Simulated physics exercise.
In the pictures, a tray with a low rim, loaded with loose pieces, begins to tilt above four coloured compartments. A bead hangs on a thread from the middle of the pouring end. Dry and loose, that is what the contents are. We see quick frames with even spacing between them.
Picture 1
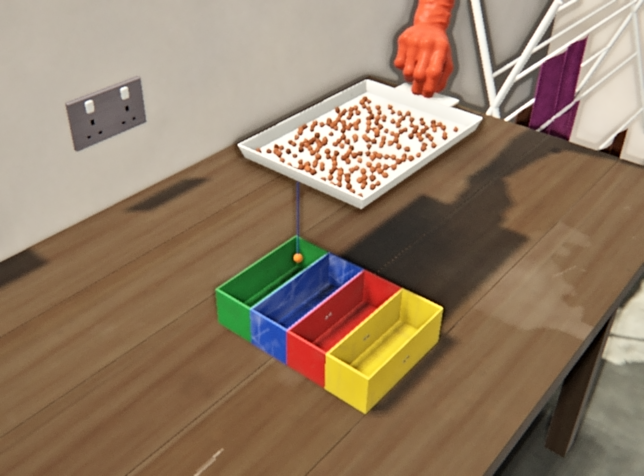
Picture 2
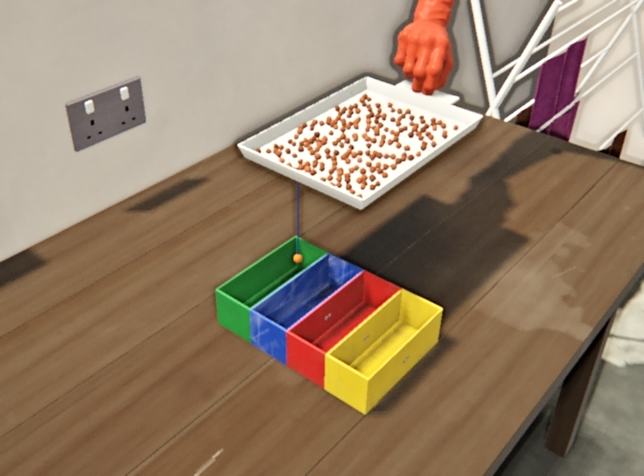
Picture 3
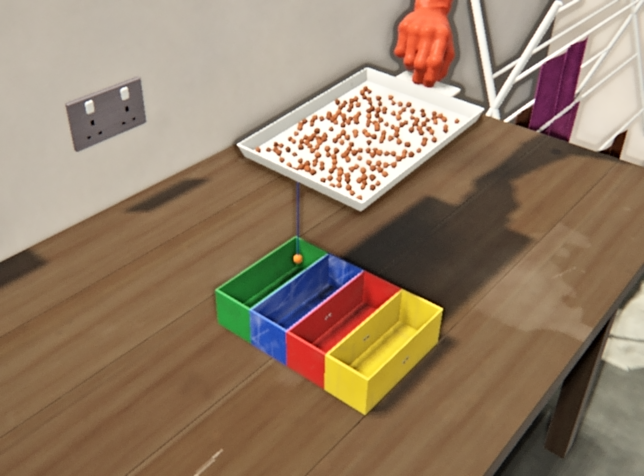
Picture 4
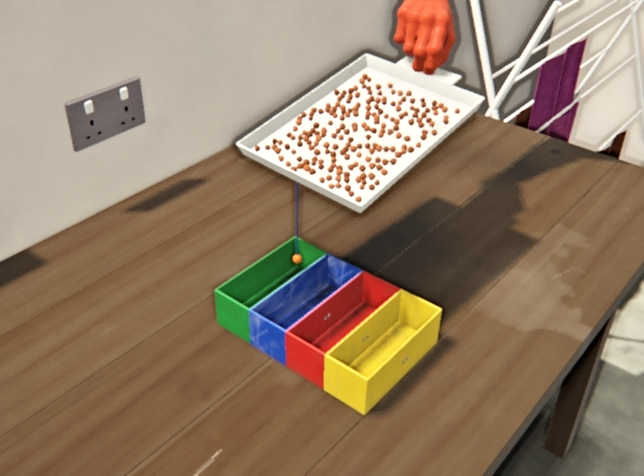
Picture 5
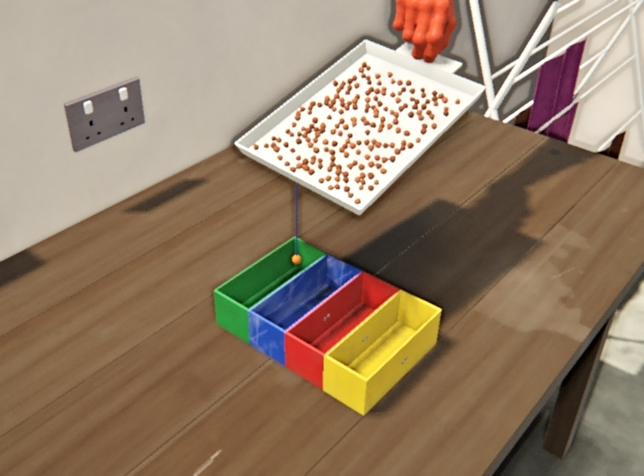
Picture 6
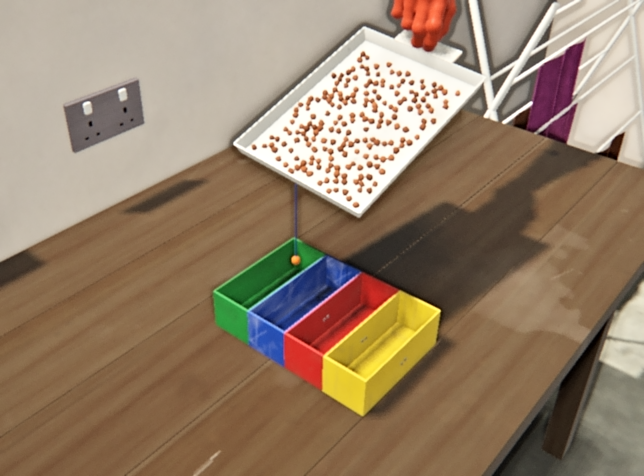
To begin with, an orange-red hand holds a level white tray of small brown pellets above green, blue, red and yellow compartments, a bead hanging on a thread. The hand then tilts the tray, barely at first and then clearly, its right corner lowest, while the pellets stay spread across it.
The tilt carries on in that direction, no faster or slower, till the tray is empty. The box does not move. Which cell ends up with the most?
The red cell.
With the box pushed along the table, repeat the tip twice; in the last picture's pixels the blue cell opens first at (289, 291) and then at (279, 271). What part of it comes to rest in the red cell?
60 %, then 30 %.
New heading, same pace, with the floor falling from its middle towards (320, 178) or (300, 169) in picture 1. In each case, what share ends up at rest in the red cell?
For the first aim it is 30 in a hundred, for the second 0 in a hundred.
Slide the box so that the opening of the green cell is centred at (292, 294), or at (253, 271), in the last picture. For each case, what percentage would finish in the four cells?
You'd get 100 per cent first and 100 per cent second.
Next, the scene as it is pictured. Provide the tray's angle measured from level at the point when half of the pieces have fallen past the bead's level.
Tilt: Around 100 degrees.
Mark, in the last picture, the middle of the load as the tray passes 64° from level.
The middle of the load sits near (334, 181).
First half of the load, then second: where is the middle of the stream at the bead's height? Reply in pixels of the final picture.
First roughly (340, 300), then roughly (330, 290).
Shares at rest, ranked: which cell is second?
Rank two - the blue one.
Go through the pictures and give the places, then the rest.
The first picture shows corners of the pouring end near (245, 145) and (362, 195), level; middle of the load near (355, 140), clay pellets; bead on its thread near (298, 258); green cell near (234, 313); blue cell near (269, 334); red cell near (307, 356); yellow cell near (347, 380).
The second picture shows corners of the pouring end near (245, 145) and (362, 196), level; middle of the load near (355, 140).
The third picture shows corners of the pouring end near (244, 144) and (361, 198), tipped barely, lowest at the right corner; middle of the load near (355, 136).
The fourth picture shows corners of the pouring end near (243, 143) and (360, 201), tipped a little, lowest at the right corner; middle of the load near (355, 130).
The fifth picture shows corners of the pouring end near (242, 143) and (359, 204), tipped a little, lowest at the right corner; middle of the load near (354, 125).
The sixth picture shows corners of the pouring end near (240, 143) and (358, 207), tipped clearly, lowest at the right corner; middle of the load near (352, 121); green cell near (232, 314); blue cell near (267, 336); red cell near (304, 358); yellow cell near (344, 383).
Shortly afterwards, tray tipped steeply; all but a few on the tray; a little falling or outside the box.
Next, tray tipped past a quarter turn; a little on the tray; near half in the red cell; near a quarter in the blue cell; only a few in the green cell; only a few in the yellow cell; near a quarter falling or outside the box.
Some moments later, tray tipped past a quarter turn; near two thirds in the red cell; near a quarter in the blue cell; a little in the green cell; only a few in the yellow cell; only a few falling or outside the box.
In the end, tray tipped past a quarter turn; near two thirds in the red cell; near a quarter in the blue cell; a little in the green cell; only a few in the yellow cell; only a few outside the box.
